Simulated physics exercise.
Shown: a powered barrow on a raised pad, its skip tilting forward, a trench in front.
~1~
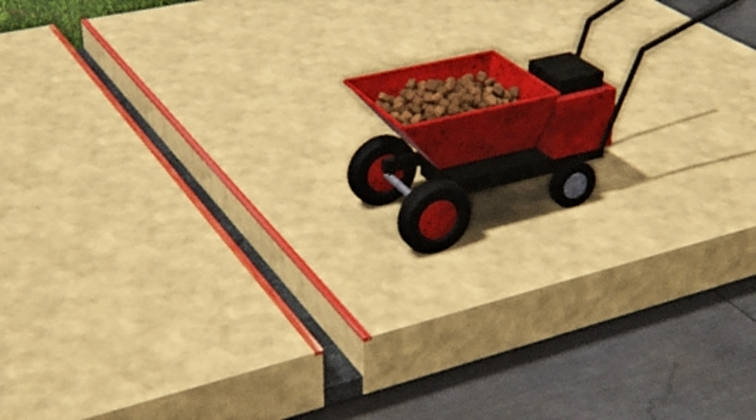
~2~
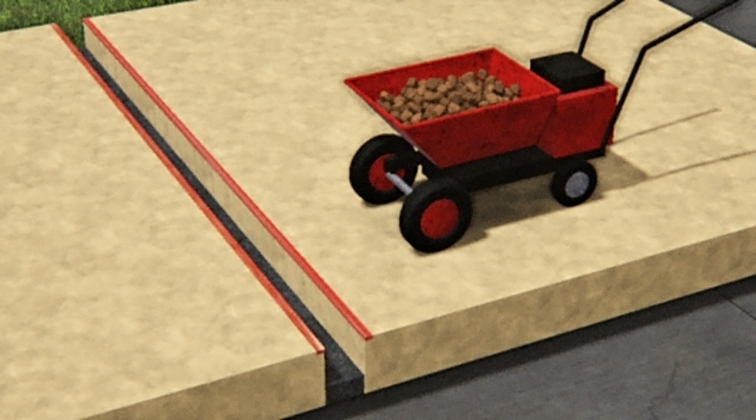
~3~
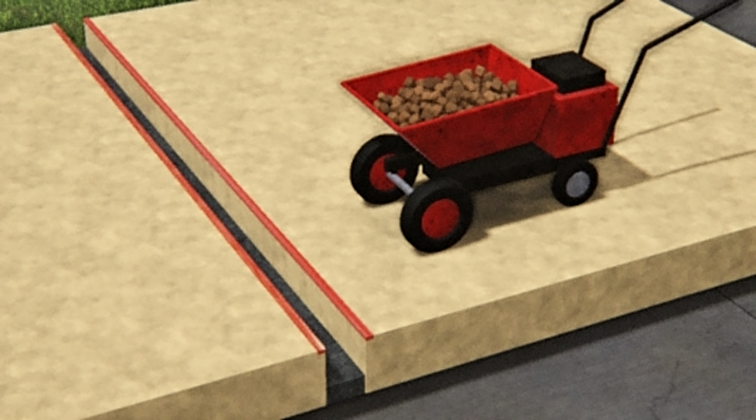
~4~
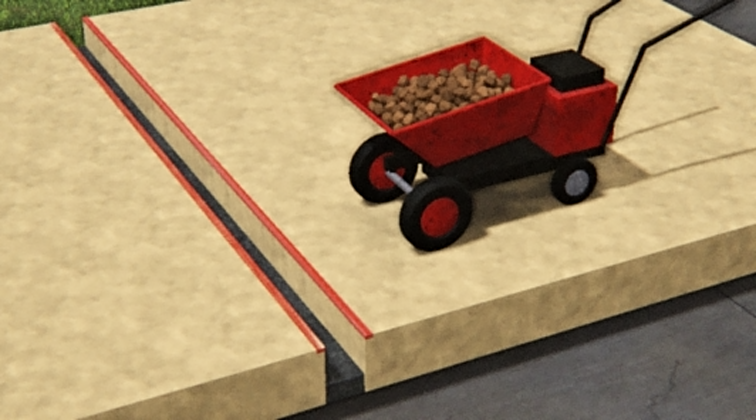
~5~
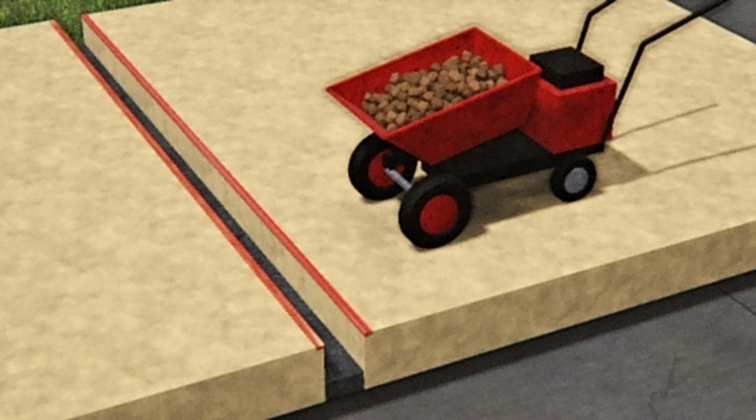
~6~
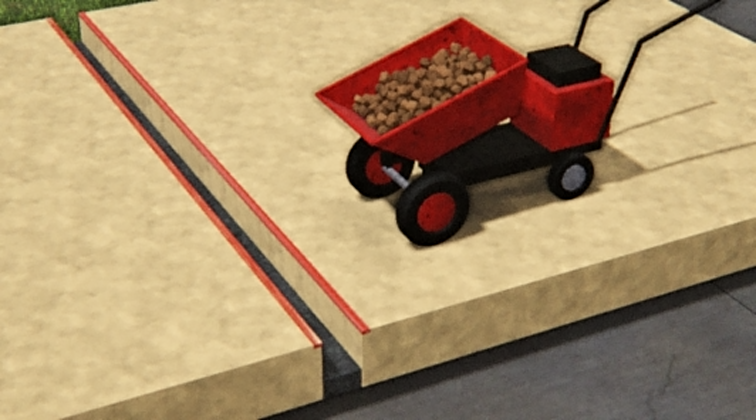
The red skip of a small barrow, loaded with brown clods, gradually tilts forward to the left.
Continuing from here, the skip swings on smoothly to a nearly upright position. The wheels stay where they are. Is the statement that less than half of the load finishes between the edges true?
Most of the load will go into the trench.
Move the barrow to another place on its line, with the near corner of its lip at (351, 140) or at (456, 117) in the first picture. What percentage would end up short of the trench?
I'd put it at around 0 percent the first time and 40 percent the second.
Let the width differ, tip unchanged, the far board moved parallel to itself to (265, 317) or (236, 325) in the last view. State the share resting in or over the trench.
Lab note: Case 1 around 90 %, case 2 90 %.
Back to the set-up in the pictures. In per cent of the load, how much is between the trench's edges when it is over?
I'd put that share at some 65 per cent.
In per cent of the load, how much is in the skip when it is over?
It works out to some 15 percent.
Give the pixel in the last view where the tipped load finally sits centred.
About pixel (269, 266).
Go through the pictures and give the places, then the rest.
In the first picture, lip of the skip at (403, 129), level; top of the load at (457, 99), clay clods; first edge of the trench at (338, 304); far edge at (291, 317), the trench under half as wide as the skip, and about as deep as wide.
In the second picture, lip of the skip at (403, 128), level; top of the load at (457, 98).
In the third picture, lip of the skip at (400, 131), tipped barely; top of the load at (462, 90).
In the fourth picture, lip of the skip at (393, 134), tipped a little; top of the load at (461, 93).
In the fifth picture, lip of the skip at (384, 138), tipped a little; top of the load at (465, 84).
In the sixth picture, lip of the skip at (373, 143), tipped clearly; top of the load at (465, 79); first edge of the trench at (337, 297); far edge at (290, 310).
Soon, skip tipped steeply; all in the skip.
A while on, skip tipped right over; about two thirds in the skip; a stray few short of the trench; about a third in or heaped over the trench; a stray few beyond it; a stray few falling.
Towards the end, skip tipped right over; a small part in the skip; a small part short of the trench; about two thirds in or heaped over the trench; a small part beyond it.
Finally, skip tipped right over; a small part in the skip; a small part short of the trench; about two thirds in or heaped over the trench; a small part beyond it.
